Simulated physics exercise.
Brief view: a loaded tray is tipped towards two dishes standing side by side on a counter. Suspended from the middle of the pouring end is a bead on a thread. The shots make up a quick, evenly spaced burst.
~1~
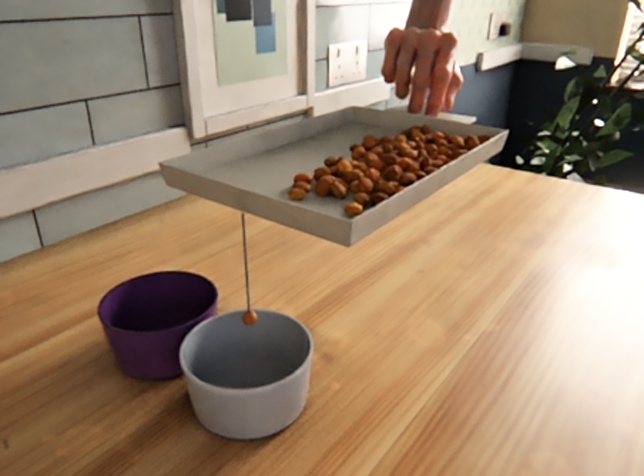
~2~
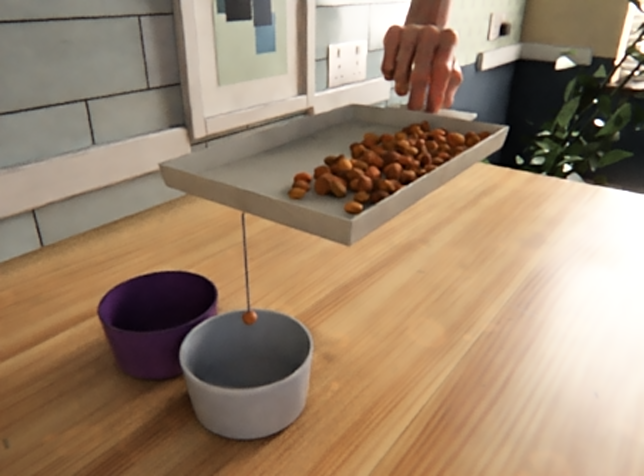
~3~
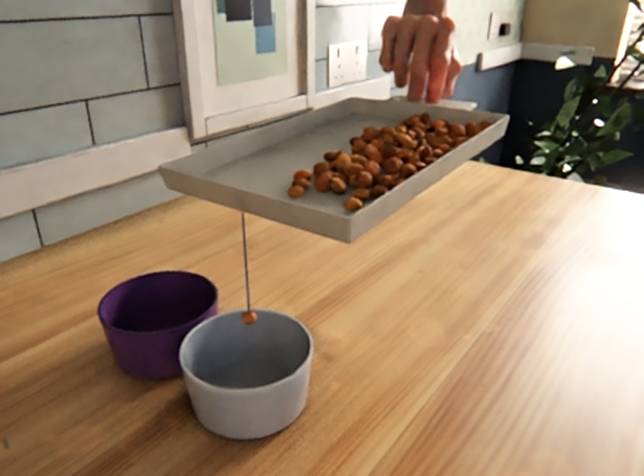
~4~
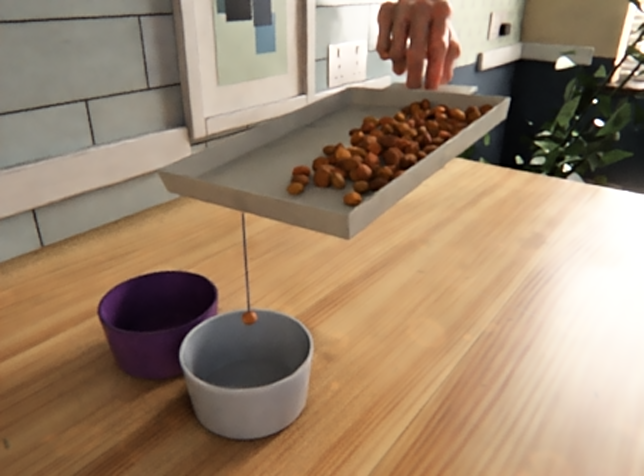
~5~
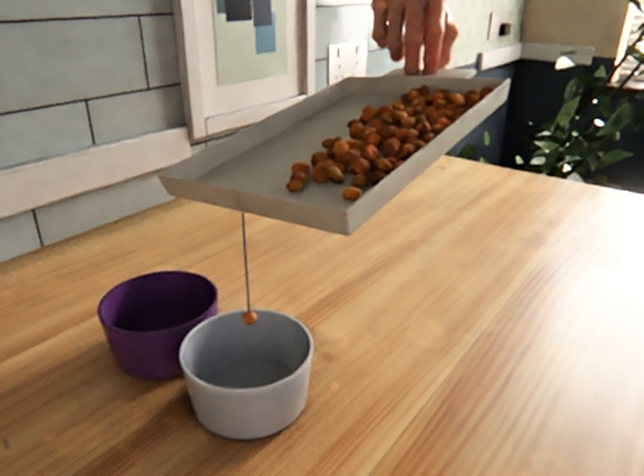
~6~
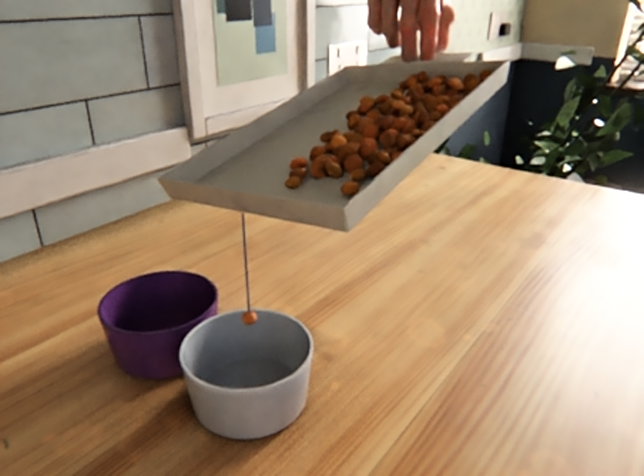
A tray of brown kibble tilts as a hand raises its far end above two bowls.
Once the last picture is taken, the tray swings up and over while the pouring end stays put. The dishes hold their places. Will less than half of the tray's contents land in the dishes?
No, more than half gets in.
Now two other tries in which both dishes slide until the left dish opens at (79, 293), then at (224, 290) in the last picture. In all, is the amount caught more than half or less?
For the two places in order: A majority share, a minority share.
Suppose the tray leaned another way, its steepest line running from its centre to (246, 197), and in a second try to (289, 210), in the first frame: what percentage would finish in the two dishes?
The first comes to 50 %, while the second comes to 30 %.
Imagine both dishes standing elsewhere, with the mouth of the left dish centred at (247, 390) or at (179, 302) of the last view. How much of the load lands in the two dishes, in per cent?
First position: Some 0 %; second position: Some 90 %.
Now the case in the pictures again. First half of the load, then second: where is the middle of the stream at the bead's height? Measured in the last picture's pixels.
I'd place the first part at (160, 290) and the rest at (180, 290).
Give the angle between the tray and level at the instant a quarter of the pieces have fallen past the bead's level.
Angle: Approx. 75 degrees.
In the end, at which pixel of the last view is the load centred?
Once nothing moves, the middle sits near (167, 335).
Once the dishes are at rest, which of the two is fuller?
The one to the left.
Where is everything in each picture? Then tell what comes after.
Corners of the pouring end (164, 162) and (350, 219), level; middle of the load (407, 160), bits of cat kibble; left dish (113, 347); right dish (200, 403); bead on its thread (249, 318), in the first frame.
Corners of the pouring end (164, 163) and (350, 218), level; middle of the load (407, 158), in the second frame.
Corners of the pouring end (163, 165) and (348, 215), tipped barely, lowest at the left corner; middle of the load (407, 151), in the third frame.
Corners of the pouring end (163, 169) and (347, 212), tipped a little, lowest at the left corner; middle of the load (407, 140), in the fourth frame.
Corners of the pouring end (162, 173) and (344, 208), tipped a little, lowest at the left corner; middle of the load (406, 129), in the fifth frame.
Corners of the pouring end (162, 176) and (342, 205), tipped a little, lowest at the left corner; middle of the load (405, 118); left dish (113, 347); right dish (200, 403), in the sixth frame.
Just after the last frame, tray tipped steeply; almost all on the tray; just a few outside both; about a tenth in the air.
A moment on, tray tipped right over; roughly a third on the tray; just a few in the right dish; roughly half in the left dish; about a tenth outside both; about a tenth in the air.
Further on, tray tipped past a quarter turn; about a tenth in the right dish; the larger part in the left dish; about a tenth outside both.
When it is over, tray tipped past a quarter turn; about a tenth in the right dish; the larger part in the left dish; about a tenth outside both.
